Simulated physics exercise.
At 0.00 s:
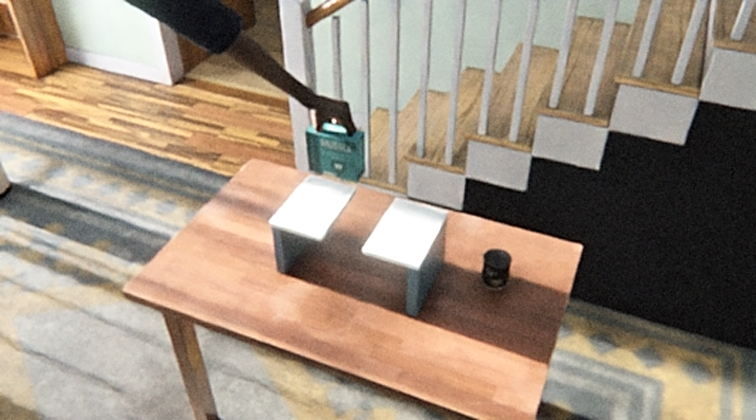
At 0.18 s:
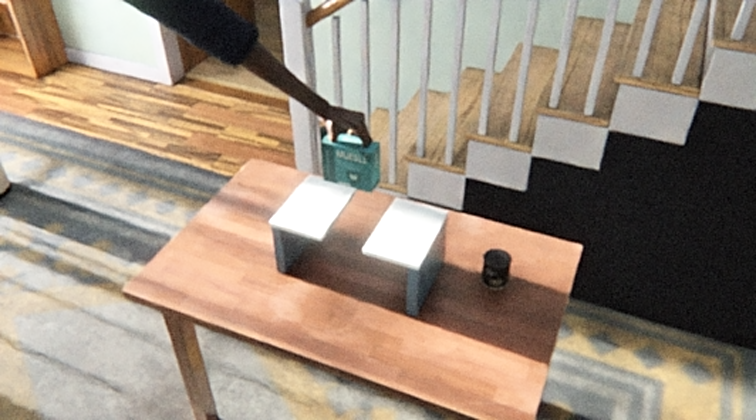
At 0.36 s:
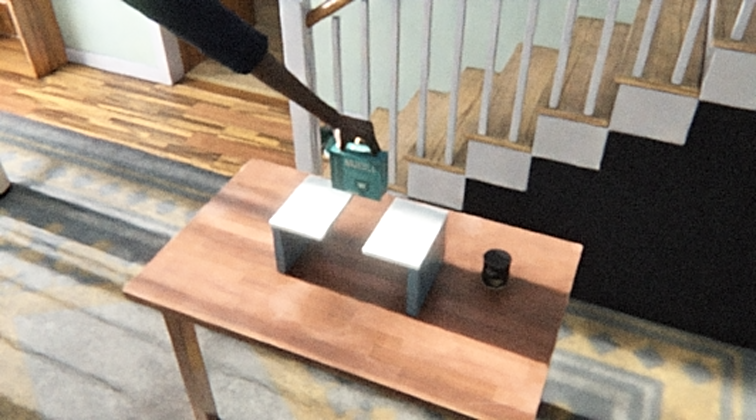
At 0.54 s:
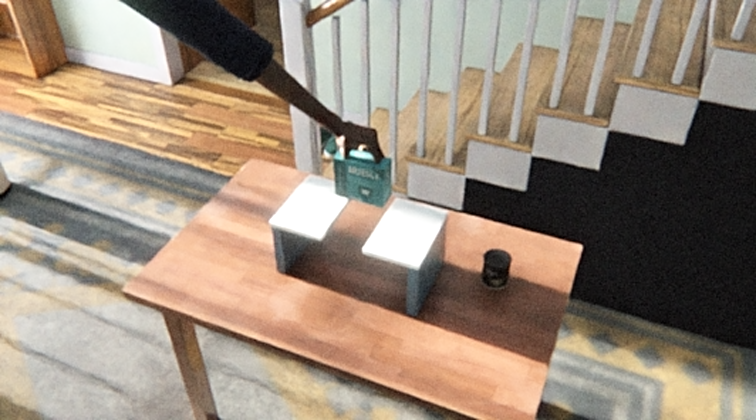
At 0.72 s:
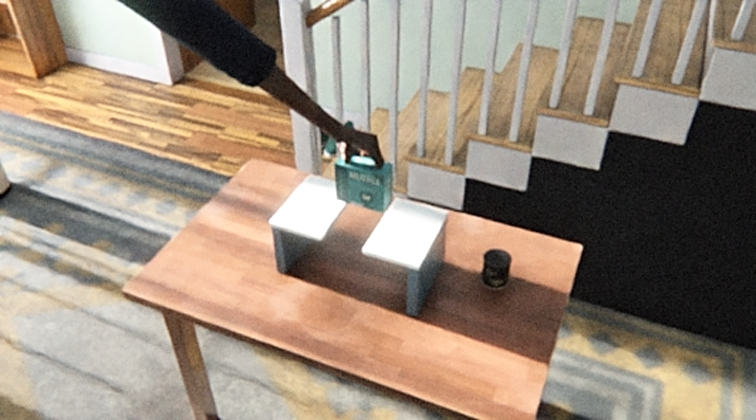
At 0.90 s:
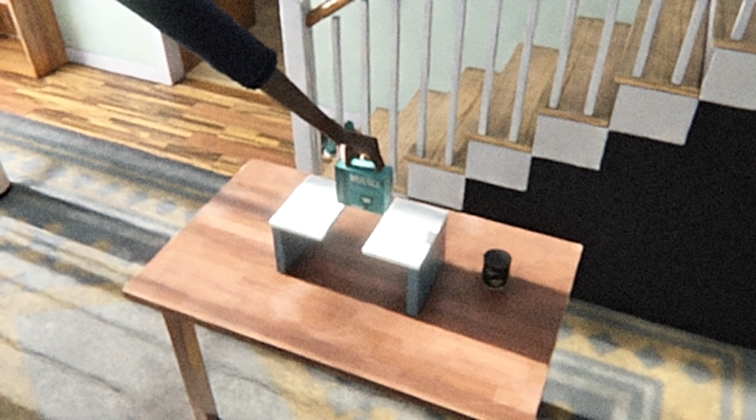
A hand carried a turquoise packet to the right and down over a wooden table, then held it still above the gap between two white-topped supports, while a small black tin sat nearby.
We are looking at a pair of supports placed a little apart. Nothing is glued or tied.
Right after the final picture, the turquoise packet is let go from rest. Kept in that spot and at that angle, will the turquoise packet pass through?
It stays put on top.
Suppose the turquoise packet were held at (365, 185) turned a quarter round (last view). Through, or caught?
It falls clear through.
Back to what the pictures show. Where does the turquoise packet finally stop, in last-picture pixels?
At about (362, 208).
After 1.10 s, turquoise packet shifted a little near (364, 200).
After 1.20 s, turquoise packet turned 44° from how it was put near (361, 208).
In the end (1.9 s), toppled on the stand or table, turquoise packet; black tin unmoved. At the end, from the last picture's camera, turquoise packet near (362, 208). The packet stays on top.
